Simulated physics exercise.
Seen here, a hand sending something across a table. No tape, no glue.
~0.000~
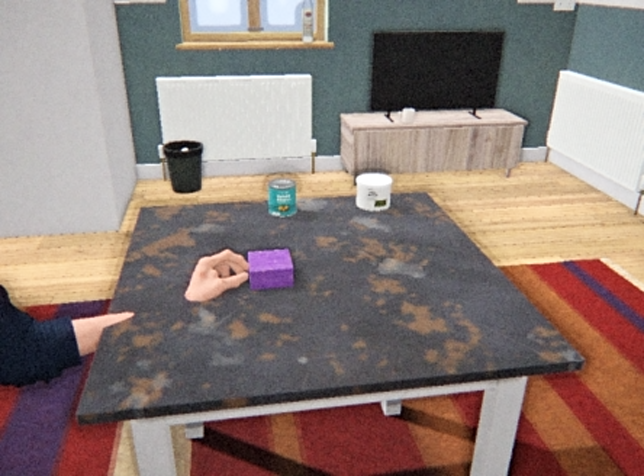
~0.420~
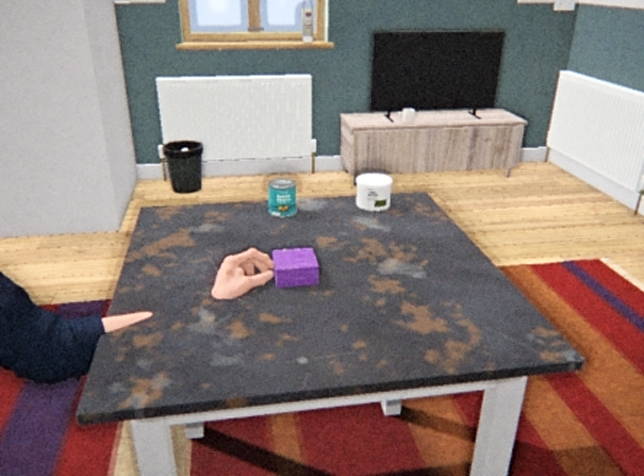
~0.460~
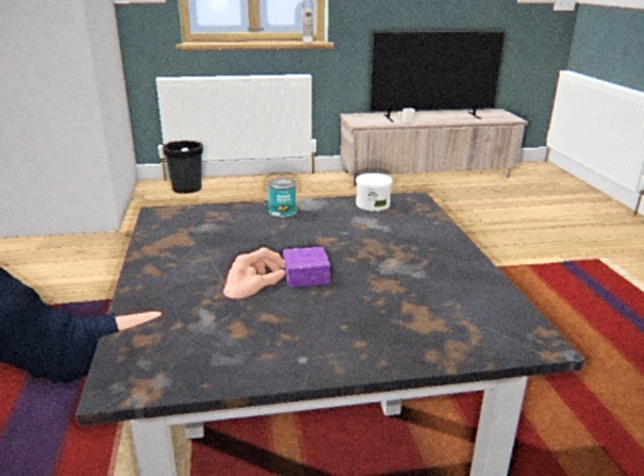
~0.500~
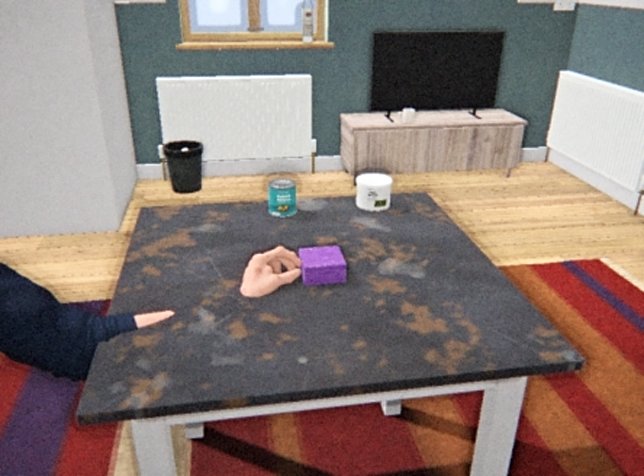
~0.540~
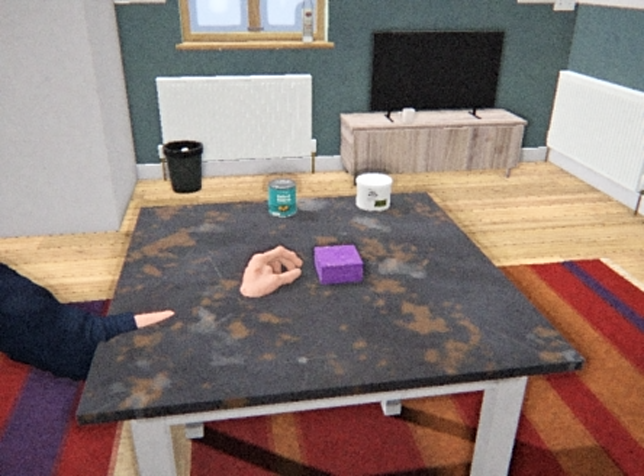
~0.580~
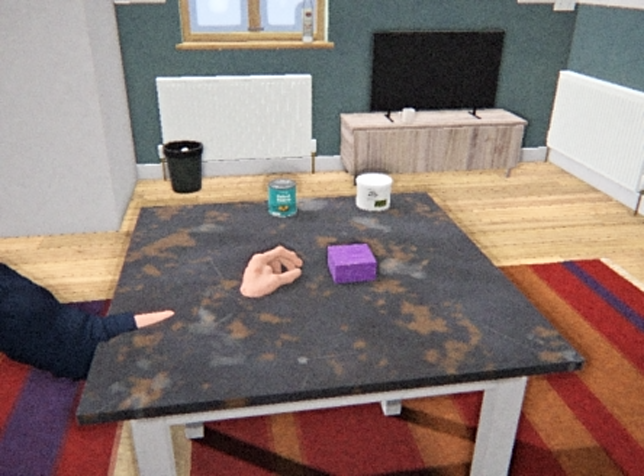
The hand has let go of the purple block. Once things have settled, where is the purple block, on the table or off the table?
The purple block stays on the table.
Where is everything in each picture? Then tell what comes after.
In the first picture, under the hand; purple block (270, 269).
In the second picture, under the hand; purple block (295, 267).
In the third picture, under the hand; purple block (306, 267).
In the fourth picture, purple block (322, 265).
In the fifth picture, purple block (338, 264) displaced a little.
In the sixth picture, purple block (351, 263) displaced about its own width.
Around 0.68 s, purple block displaced about its own width near (372, 262).
Around 0.78 s, purple block displaced about its own width near (376, 261).
Finally (1.3 s), moved from the start, purple block. Final places as the last picture's camera would see them, purple block near (376, 261).
